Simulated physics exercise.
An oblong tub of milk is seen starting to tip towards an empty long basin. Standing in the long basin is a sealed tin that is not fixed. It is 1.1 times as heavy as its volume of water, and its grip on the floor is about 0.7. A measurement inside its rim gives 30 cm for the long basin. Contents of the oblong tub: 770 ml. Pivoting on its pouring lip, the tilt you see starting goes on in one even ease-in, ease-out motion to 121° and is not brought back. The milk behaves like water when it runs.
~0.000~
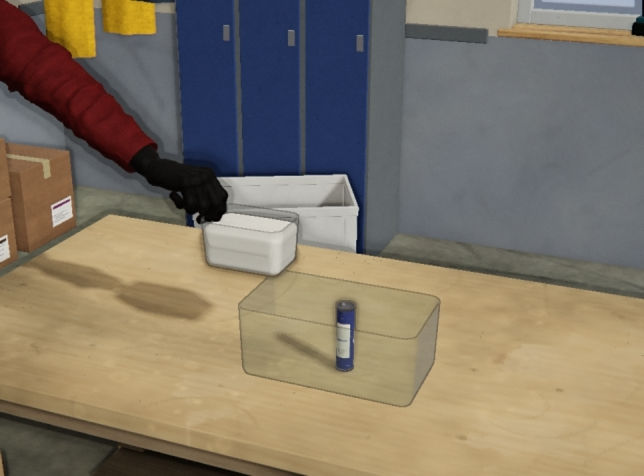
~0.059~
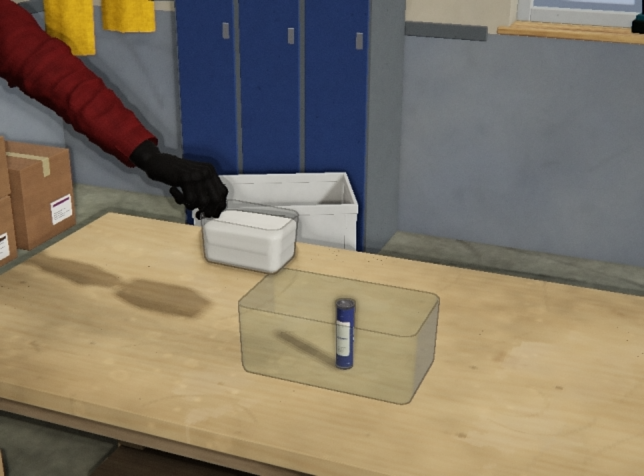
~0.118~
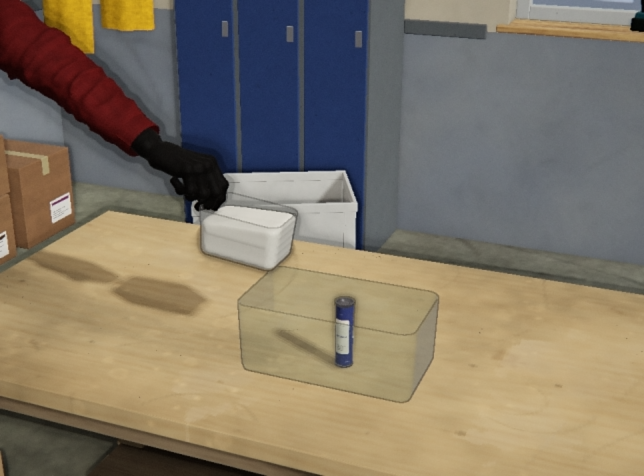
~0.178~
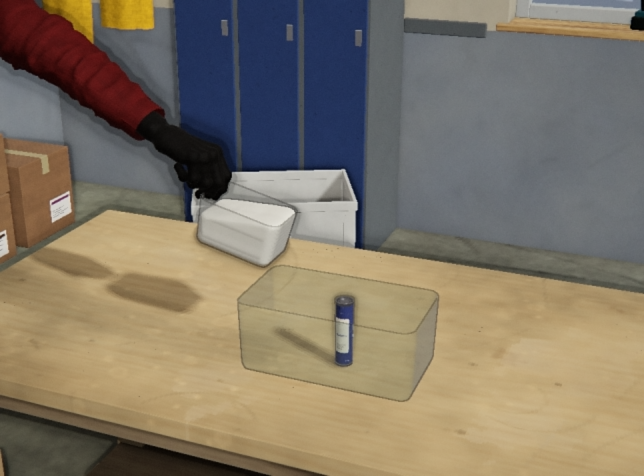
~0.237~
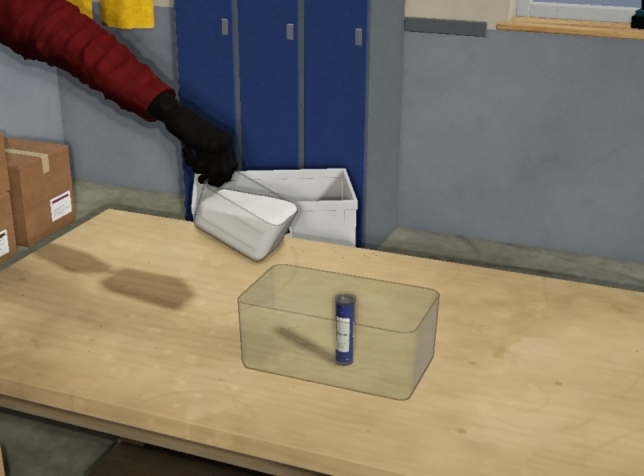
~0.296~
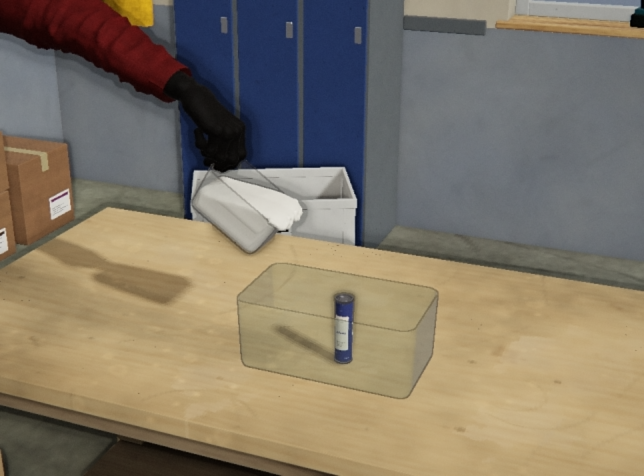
A small tub of white milk, held by a black-gloved hand in a red sleeve, tilts slowly, then more steeply, to the right above a wooden table, while a transparent basin and a blue cylinder stay still nearby.
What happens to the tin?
It does not overbalance.
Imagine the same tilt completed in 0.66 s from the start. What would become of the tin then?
Result: Tin still standing.
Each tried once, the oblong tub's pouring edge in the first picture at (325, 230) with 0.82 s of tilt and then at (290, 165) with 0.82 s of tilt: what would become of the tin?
First it stays on its base; then it stays on its base.
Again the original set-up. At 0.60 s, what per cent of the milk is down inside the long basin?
Close to 22 in a hundred.
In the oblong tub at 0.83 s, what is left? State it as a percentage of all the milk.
Roughly 0 per cent.
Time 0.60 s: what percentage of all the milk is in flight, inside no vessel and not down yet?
Some 54 per cent, I reckon.
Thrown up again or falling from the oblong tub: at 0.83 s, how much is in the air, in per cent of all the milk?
Roughly 7 %.
After 0.60 s the tilt is 101° and 24 per cent is still to pour; the tin stands where it began.
After 0.83 s the tilt is 121° and 0 per cent is still to pour; the tin stands where it began.
After 1.06 s the tilt is 121° and 0 per cent is still to pour; the tin stands where it began.
After 1.32 s the tilt is 121° and 0 per cent is still to pour; the tin stands where it began.
In the end the tin stands where it began.
